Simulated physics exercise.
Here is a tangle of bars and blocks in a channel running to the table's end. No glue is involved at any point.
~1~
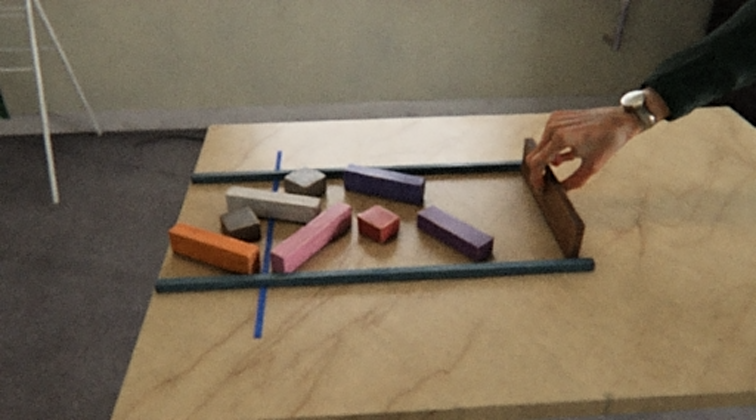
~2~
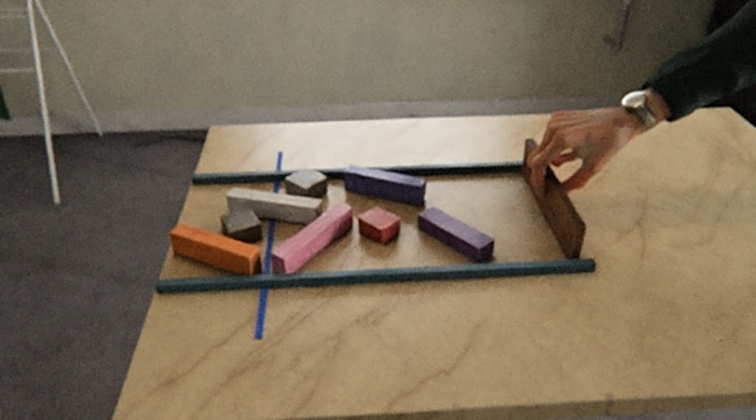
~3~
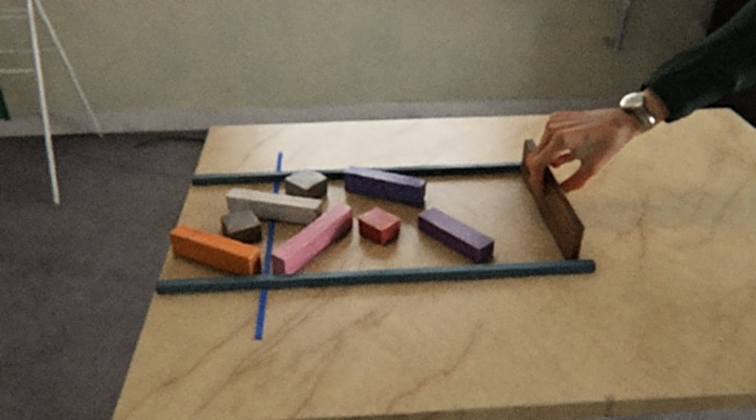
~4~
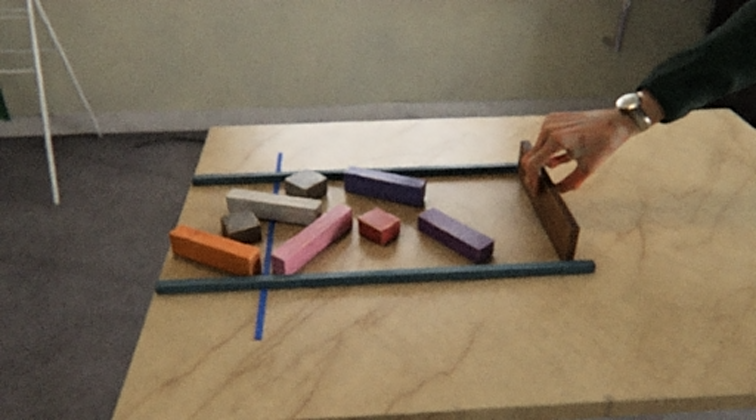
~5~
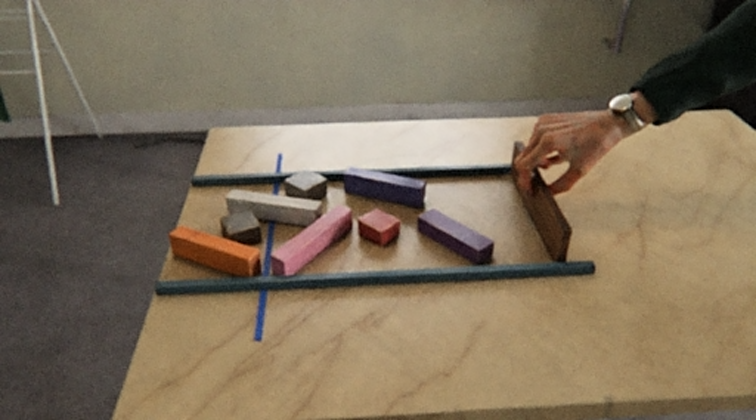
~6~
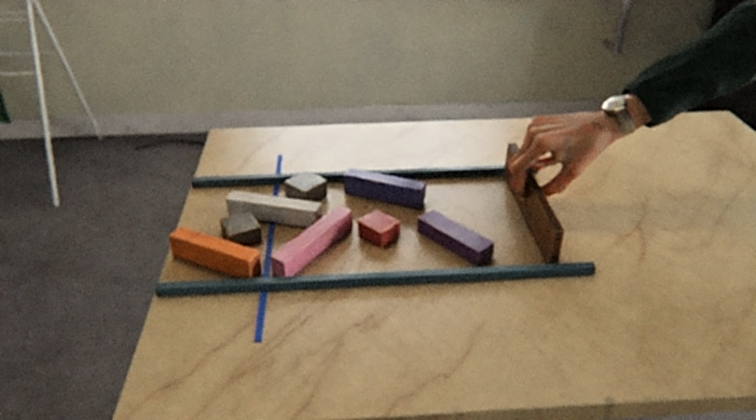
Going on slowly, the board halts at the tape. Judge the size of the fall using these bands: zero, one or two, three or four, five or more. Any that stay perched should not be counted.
One or two come down.
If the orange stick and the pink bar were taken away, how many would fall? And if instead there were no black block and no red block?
Going first to second: 0 and 0.
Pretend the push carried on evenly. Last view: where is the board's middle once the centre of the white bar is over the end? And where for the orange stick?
The middle is at (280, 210) when it's the white bar, and at (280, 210) when it's the orange stick.
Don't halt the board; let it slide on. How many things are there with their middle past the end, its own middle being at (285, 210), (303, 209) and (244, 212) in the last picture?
First 0, next 0, last 3.
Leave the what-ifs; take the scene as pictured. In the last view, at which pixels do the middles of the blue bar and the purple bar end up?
In the last picture, roughly (236, 192) and (257, 242).
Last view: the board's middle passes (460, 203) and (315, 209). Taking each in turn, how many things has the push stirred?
So far 1, and 8 at the second.
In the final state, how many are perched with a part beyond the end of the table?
That'd be 1.
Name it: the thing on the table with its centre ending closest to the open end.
The black block is foremost.
Early on, none off yet; orange stick at rest near (215, 254); black block at rest near (241, 230); white bar at rest near (274, 210).
A while later, none off yet; orange stick at rest near (212, 254); black block at rest near (241, 230); white bar travelled a little near (239, 206).
Finally, the number that fall off is one or two; lost, white bar and orange stick.
